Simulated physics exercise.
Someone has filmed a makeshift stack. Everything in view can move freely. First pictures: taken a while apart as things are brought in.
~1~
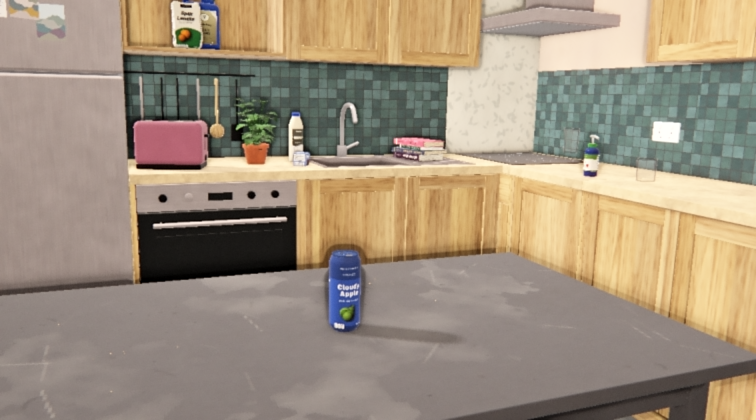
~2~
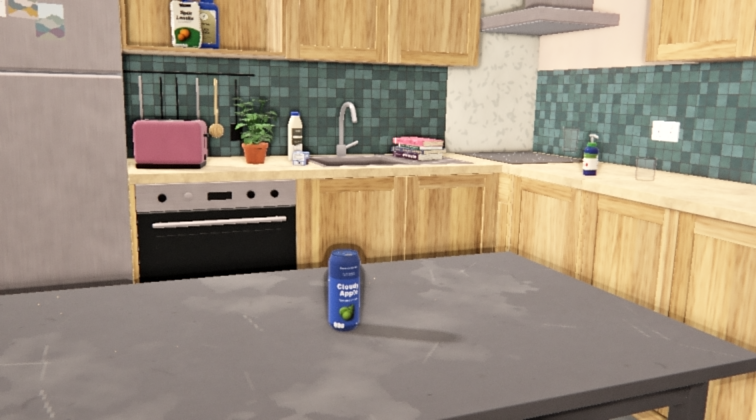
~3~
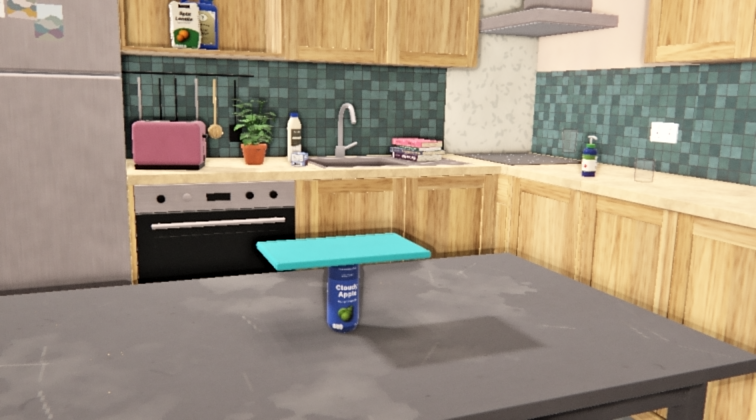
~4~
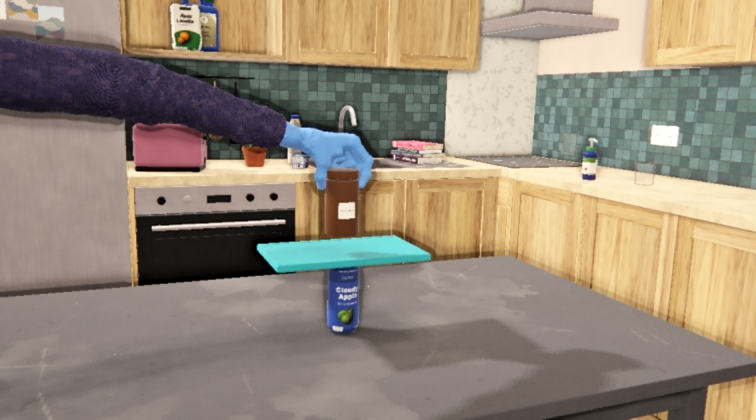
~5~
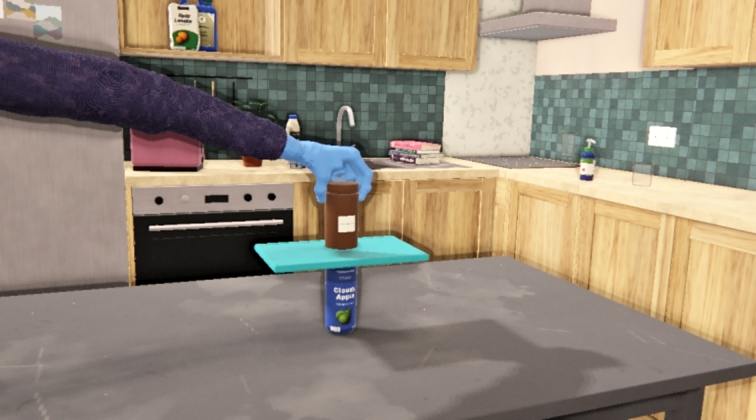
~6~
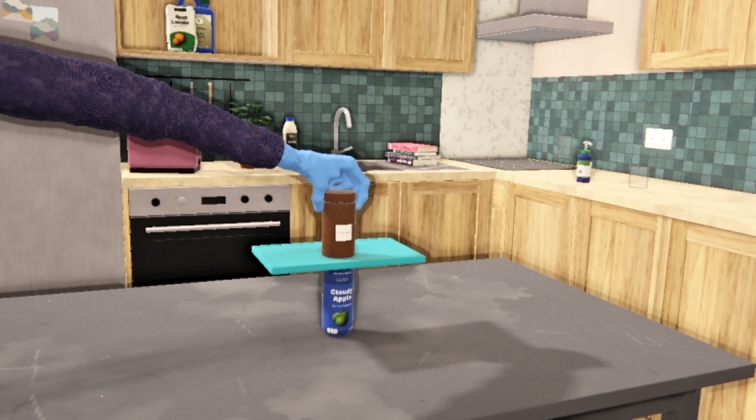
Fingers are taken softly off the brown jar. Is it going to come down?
No: Nice try - it stays together just fine.
Then, 0.20 s past the last view, nothing moves.
Then, 0.40 s past the last view, brown jar resting near (339, 224).
Finally, all 3 still in place. Final places as the last picture's camera would see them, brown jar near (339, 224). The stack keeps its balance.
